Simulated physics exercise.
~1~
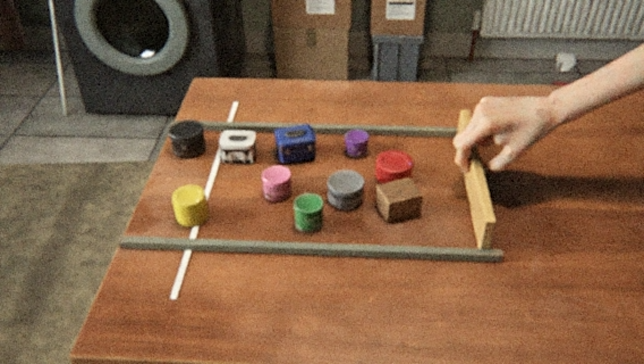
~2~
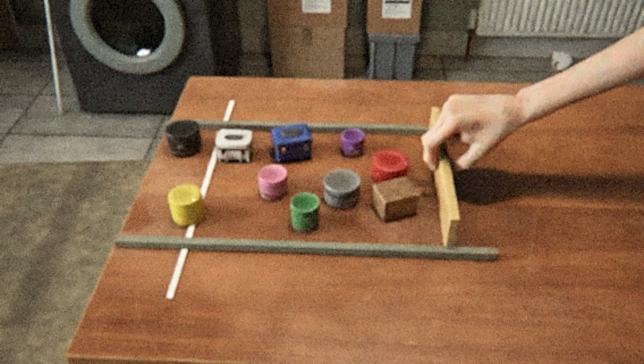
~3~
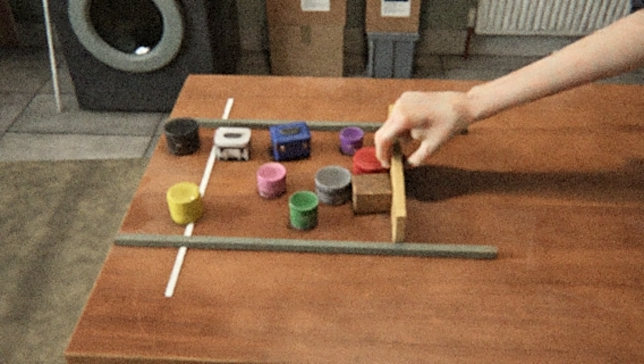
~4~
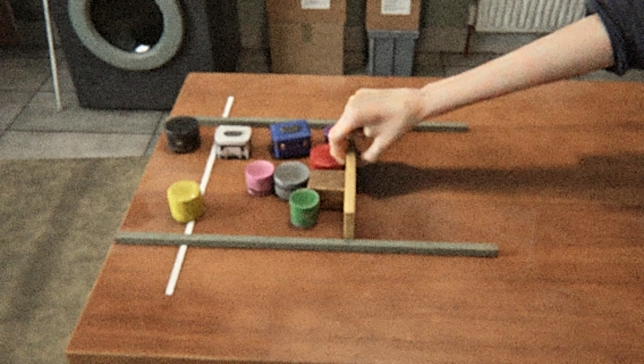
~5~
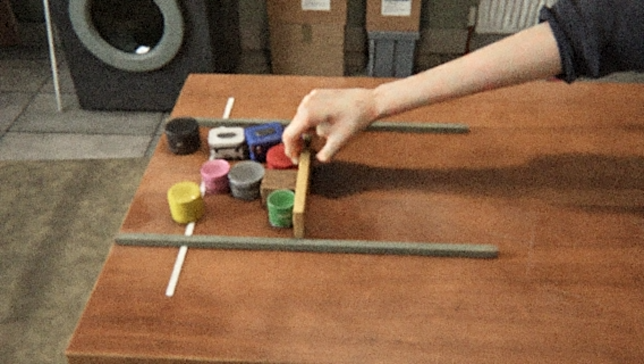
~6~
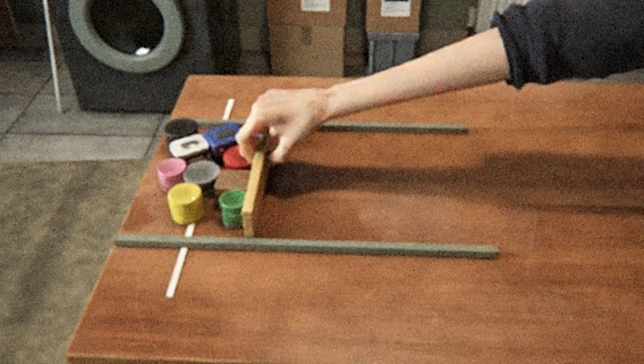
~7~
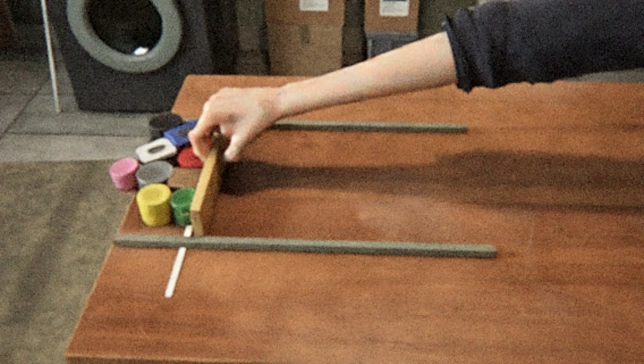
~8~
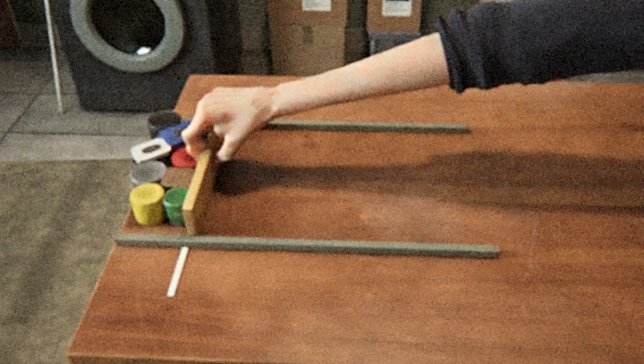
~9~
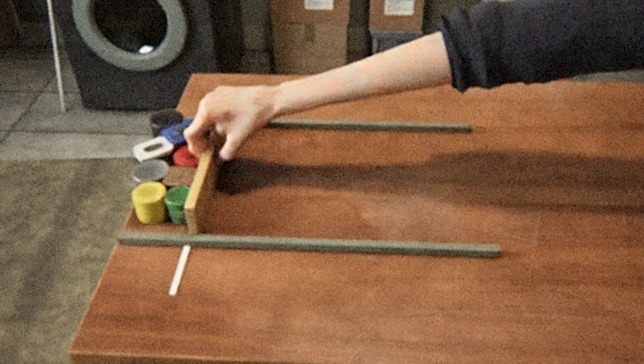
Hand sliding an upright wooden board left across a table, bunching small tubs and other objects at the edge, pink tub dropping off.
